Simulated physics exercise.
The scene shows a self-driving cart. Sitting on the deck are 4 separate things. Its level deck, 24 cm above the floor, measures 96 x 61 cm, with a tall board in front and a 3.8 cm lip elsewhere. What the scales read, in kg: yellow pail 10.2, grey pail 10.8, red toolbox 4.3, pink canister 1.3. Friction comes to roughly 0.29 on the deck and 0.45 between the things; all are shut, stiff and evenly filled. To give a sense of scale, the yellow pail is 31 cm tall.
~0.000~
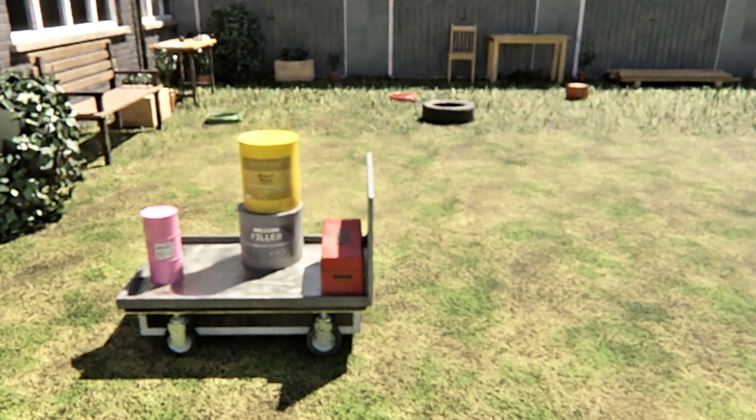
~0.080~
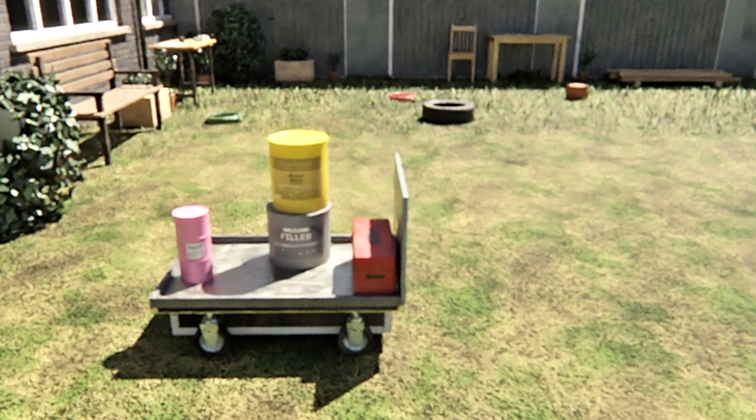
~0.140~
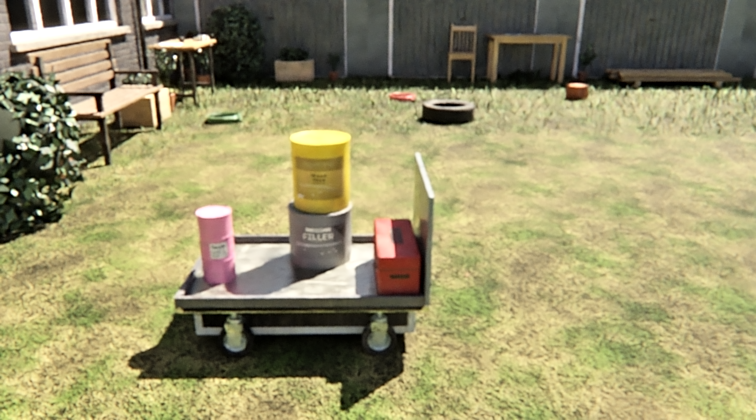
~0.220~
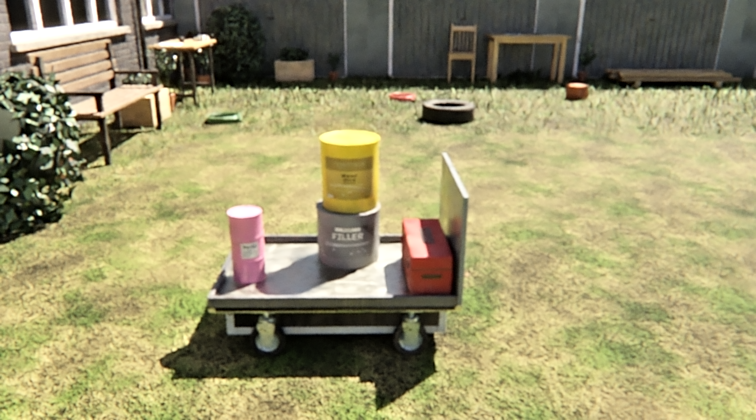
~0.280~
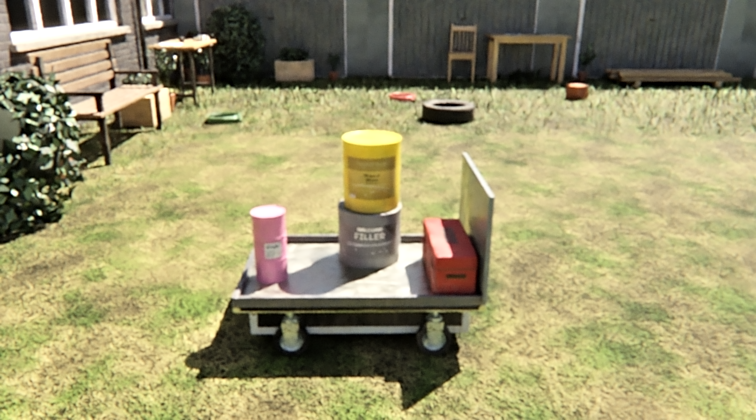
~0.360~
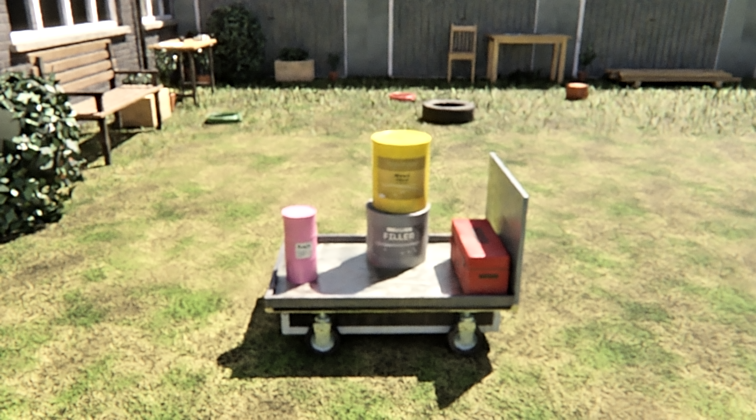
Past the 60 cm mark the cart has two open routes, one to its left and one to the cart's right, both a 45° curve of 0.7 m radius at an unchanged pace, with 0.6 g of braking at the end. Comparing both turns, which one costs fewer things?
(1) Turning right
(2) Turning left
2.
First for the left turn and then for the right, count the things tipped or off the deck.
Tally: Left 0, right 1.
Turning left. At 0.66 s, cart has run 106 cm, turned 25°; yellow pail slid 12 cm near (495, 165); grey pail slid 11 cm near (489, 222); red toolbox slid 2 cm.
After 0.86 s, cart has run 138 cm, turned 44°; yellow pail slid 22 cm near (536, 154); grey pail slid 21 cm near (530, 208); pink canister slid 6 cm.
After 1.16 s, cart has run 167 cm, turned 45°; yellow pail slid 25 cm near (572, 140); grey pail slid 24 cm near (565, 190); pink canister slid 15 cm.
At rest (1.9 s), not toppled but over 10 cm from the start, yellow pail, grey pail and pink canister; the last one in place, give or take 10 cm. In the last view, yellow pail near (579, 138), grey pail near (566, 190).
Turning right instead, yellow pail tipped over or off the deck, 1 of 4 in all.
